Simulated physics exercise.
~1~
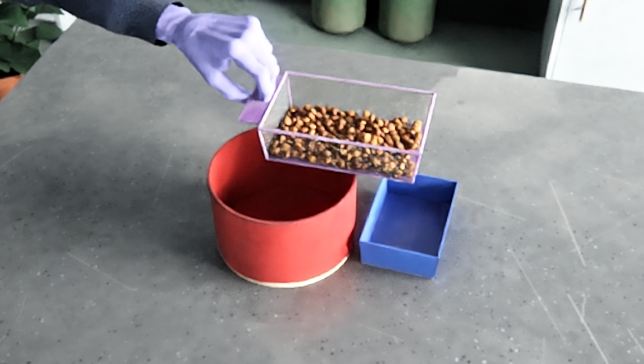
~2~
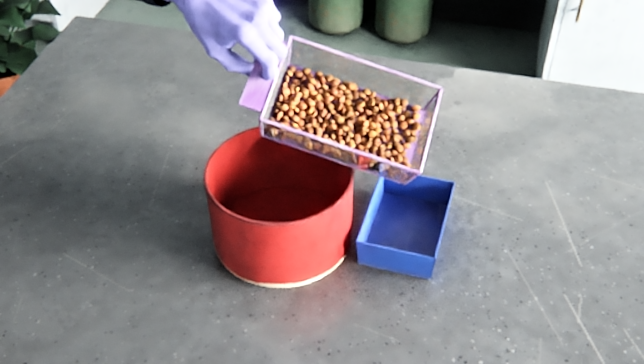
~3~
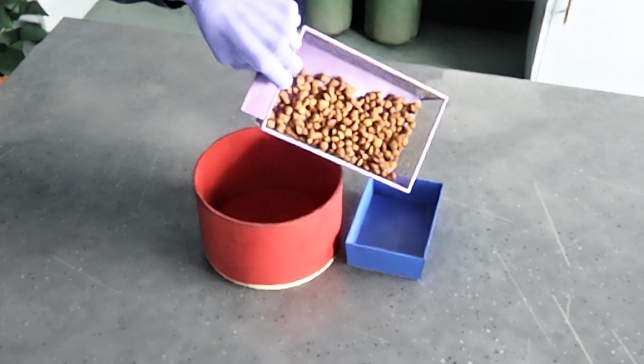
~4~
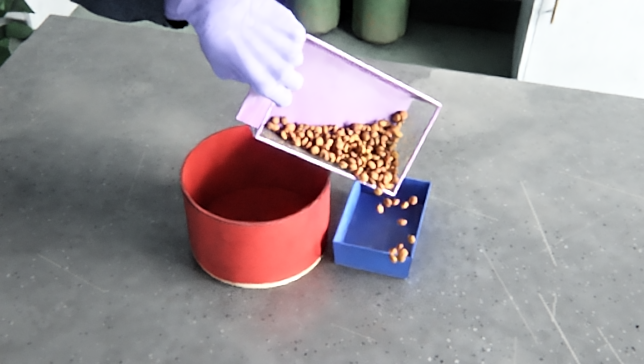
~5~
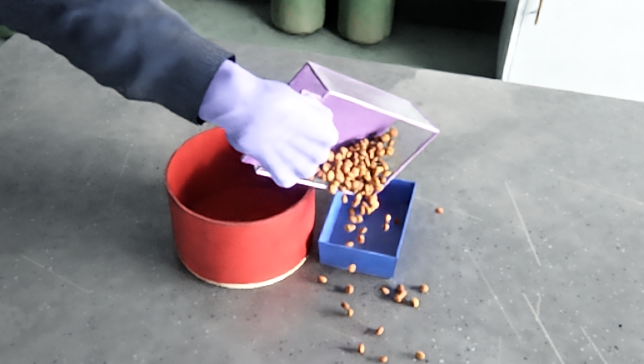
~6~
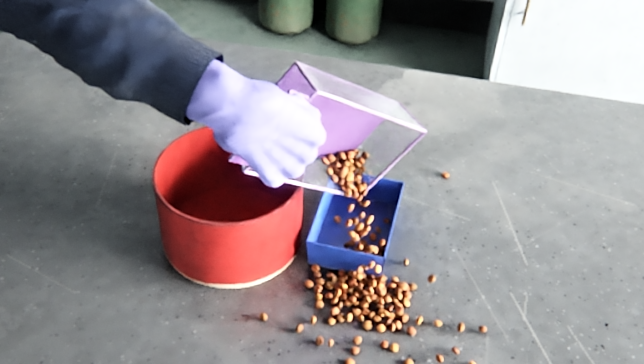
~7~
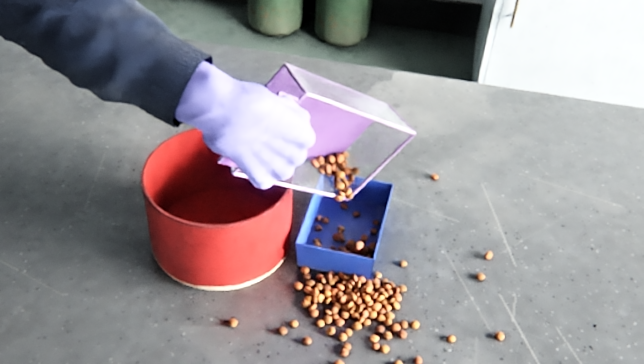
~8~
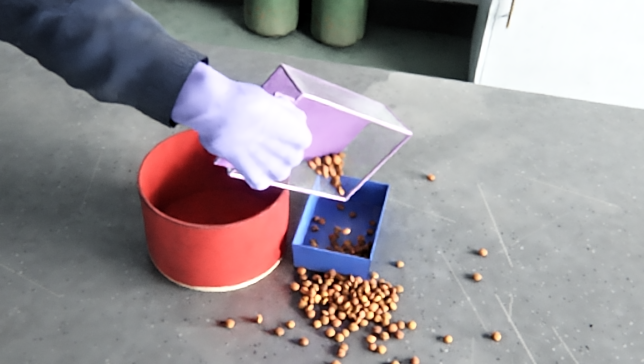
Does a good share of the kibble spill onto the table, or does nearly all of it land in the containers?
A good share spills onto the table, heaping in front of the blue tin. The tin catches a fair amount too, but the red pot gets none.
